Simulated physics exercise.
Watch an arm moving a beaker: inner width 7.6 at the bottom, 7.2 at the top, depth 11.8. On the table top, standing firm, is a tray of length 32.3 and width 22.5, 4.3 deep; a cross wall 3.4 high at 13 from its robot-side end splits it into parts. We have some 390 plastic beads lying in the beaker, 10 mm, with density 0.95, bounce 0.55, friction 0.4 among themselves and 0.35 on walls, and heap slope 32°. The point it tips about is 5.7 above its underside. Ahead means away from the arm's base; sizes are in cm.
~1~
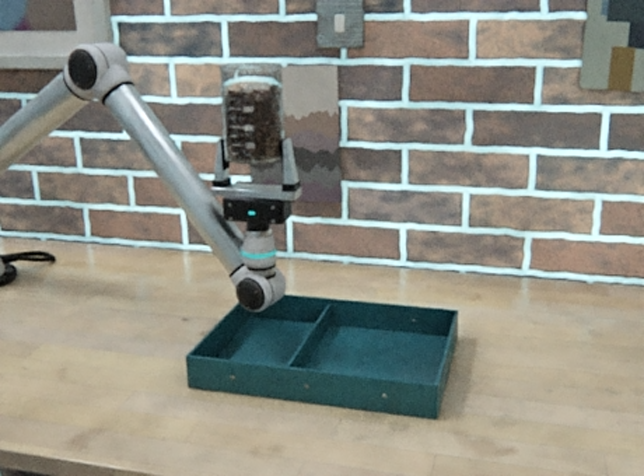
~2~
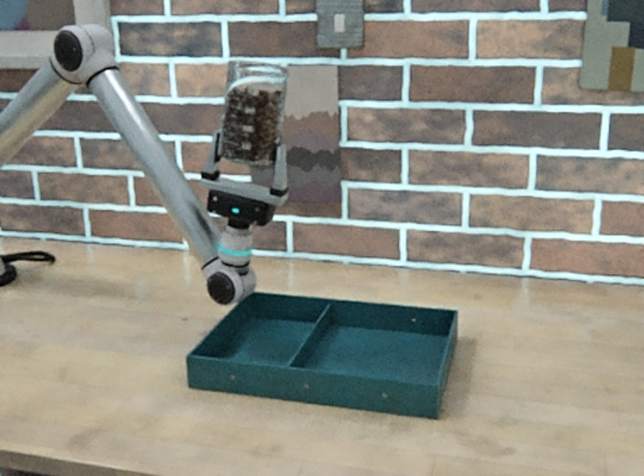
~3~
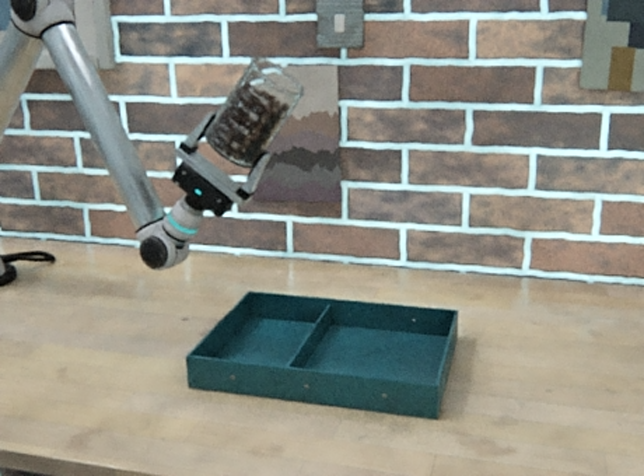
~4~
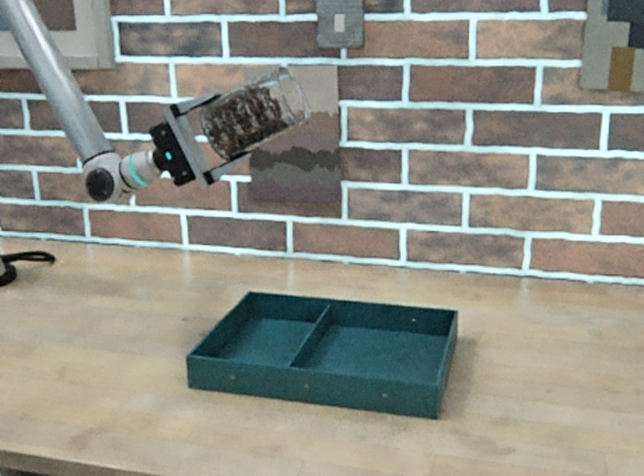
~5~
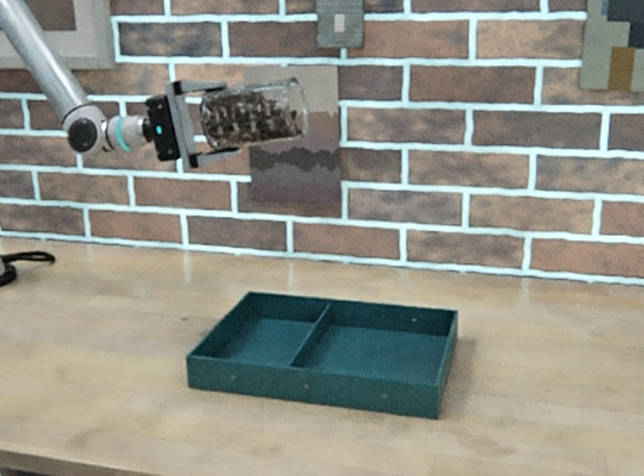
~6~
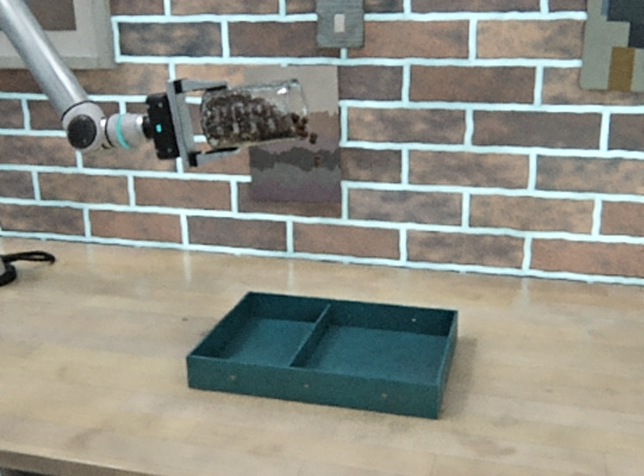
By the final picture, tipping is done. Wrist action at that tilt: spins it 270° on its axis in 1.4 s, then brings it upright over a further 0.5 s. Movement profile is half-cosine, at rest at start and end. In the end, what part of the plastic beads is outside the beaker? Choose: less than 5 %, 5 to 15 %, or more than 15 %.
More than 15 %.
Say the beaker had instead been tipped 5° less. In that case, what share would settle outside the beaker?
It would come to roughly 10 percent.
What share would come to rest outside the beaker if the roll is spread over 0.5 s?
Estimated share: Close to 10 %.
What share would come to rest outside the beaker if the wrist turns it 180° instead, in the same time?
Roughly 20 %.
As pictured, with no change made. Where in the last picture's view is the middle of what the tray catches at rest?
It's centred about (379, 361).
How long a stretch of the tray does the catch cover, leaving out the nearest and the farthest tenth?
It spans something like 16 centimetres, give or take.
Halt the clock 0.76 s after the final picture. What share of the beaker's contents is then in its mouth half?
Close to 35 per cent lies in the mouth half.
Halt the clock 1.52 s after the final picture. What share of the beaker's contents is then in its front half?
Roughly 40 per cent.
Then, 0.76 s after the last picture, tipped 82°, highest piece 37 above the table; 348 in the beaker, 18 in the far-side part, 21 in flight or on a rim.
Then, 1.52 s after the last picture, tipped 71°, highest piece 36 above the table; 305 in the beaker, 72 in the far-side part, 4 in the robot-side part, 1 on the table or floor, 5 in flight or on a rim.
Then, 2.10 s after the last picture, upright, highest piece 38 above the table; 300 in the beaker, 80 in the far-side part, 5 in the robot-side part, 1 on the table or floor, 1 in flight or on a rim.
Then, 2.80 s after the last picture, upright, highest piece 38 above the table; 300 in the beaker, 81 in the far-side part, 5 in the robot-side part, 1 on the table or floor.
Final count, 300 in the beaker, 81 in the far-side part, 5 in the robot-side part, 1 on the table or floor. That is 22 % outside the beaker.
